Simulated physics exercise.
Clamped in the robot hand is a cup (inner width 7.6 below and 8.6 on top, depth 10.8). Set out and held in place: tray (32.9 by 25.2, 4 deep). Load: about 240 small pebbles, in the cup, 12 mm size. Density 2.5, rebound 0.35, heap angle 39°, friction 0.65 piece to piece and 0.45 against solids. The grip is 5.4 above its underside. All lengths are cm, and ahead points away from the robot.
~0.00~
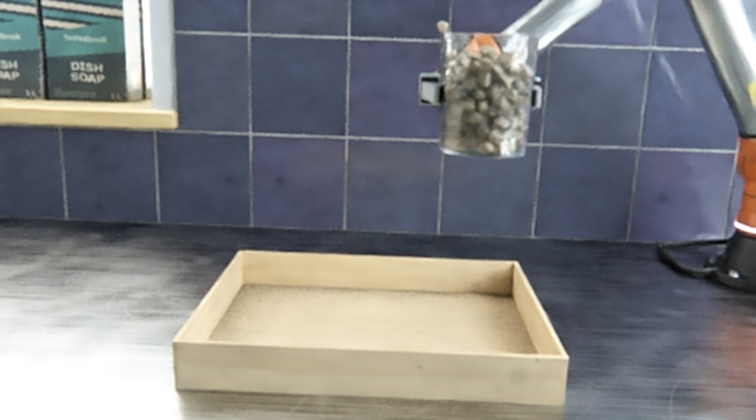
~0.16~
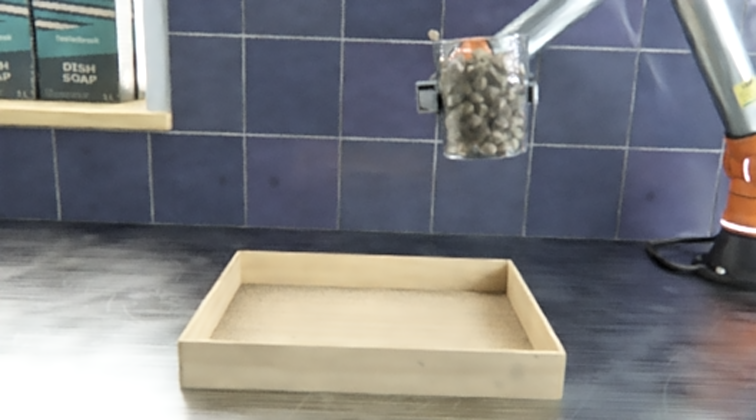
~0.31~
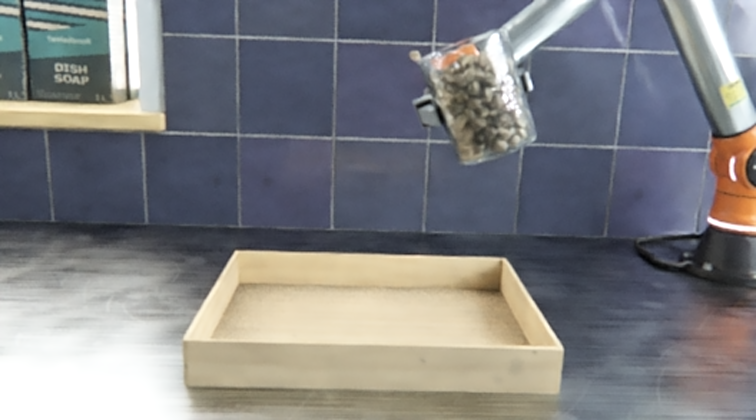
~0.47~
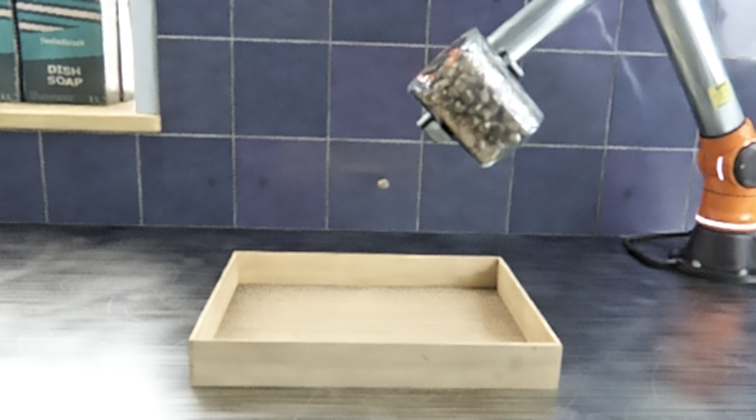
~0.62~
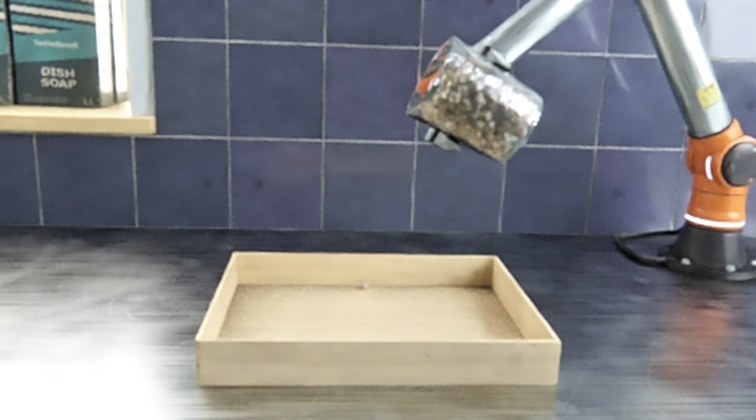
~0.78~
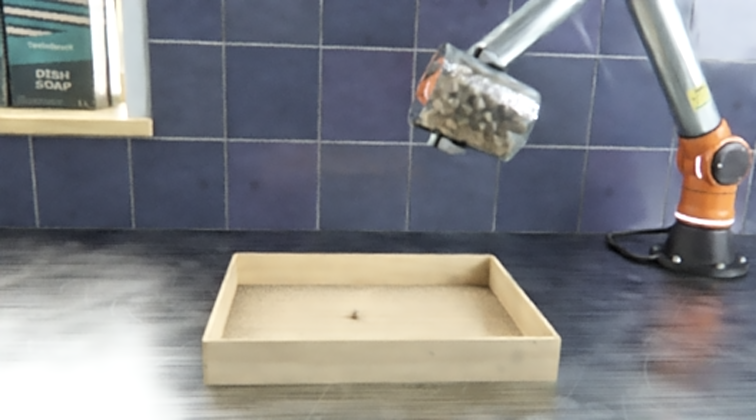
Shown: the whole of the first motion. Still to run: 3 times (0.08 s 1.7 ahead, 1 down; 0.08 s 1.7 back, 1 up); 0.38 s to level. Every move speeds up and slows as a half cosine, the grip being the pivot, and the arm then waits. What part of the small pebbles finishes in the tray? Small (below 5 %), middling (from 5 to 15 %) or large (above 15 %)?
Share in the tray: Middling (from 5 to 15 %).
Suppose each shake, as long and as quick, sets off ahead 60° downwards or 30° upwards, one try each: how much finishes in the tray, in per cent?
About 0 and 25 per cent.
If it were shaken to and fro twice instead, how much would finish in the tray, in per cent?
It would be near 5 per cent.
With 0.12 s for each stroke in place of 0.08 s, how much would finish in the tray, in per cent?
It would be near 5 per cent.
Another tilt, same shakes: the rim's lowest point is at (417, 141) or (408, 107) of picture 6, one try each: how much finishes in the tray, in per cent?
About 30 and 0 per cent.
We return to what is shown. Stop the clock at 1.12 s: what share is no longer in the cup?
Near 5 per cent so far.
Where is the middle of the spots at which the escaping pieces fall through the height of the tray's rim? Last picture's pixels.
Near (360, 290).
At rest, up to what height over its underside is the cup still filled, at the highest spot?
About 10.5 cm.
After 1.12 s, tilted 68° forward, highest piece 27 above the table; 228 in the cup, 8 in the tray, 6 in flight or on a rim.
After 1.47 s, tilted 29° forward, highest piece 28 above the table; 218 in the cup, 24 in the tray.
After 1.84 s, level, highest piece 30 above the table; 218 in the cup, 24 in the tray.
After 2.89 s, level, highest piece 30 above the table; 218 in the cup, 24 in the tray.
In the end, 218 in the cup, 24 in the tray. That is 10 % in the tray.
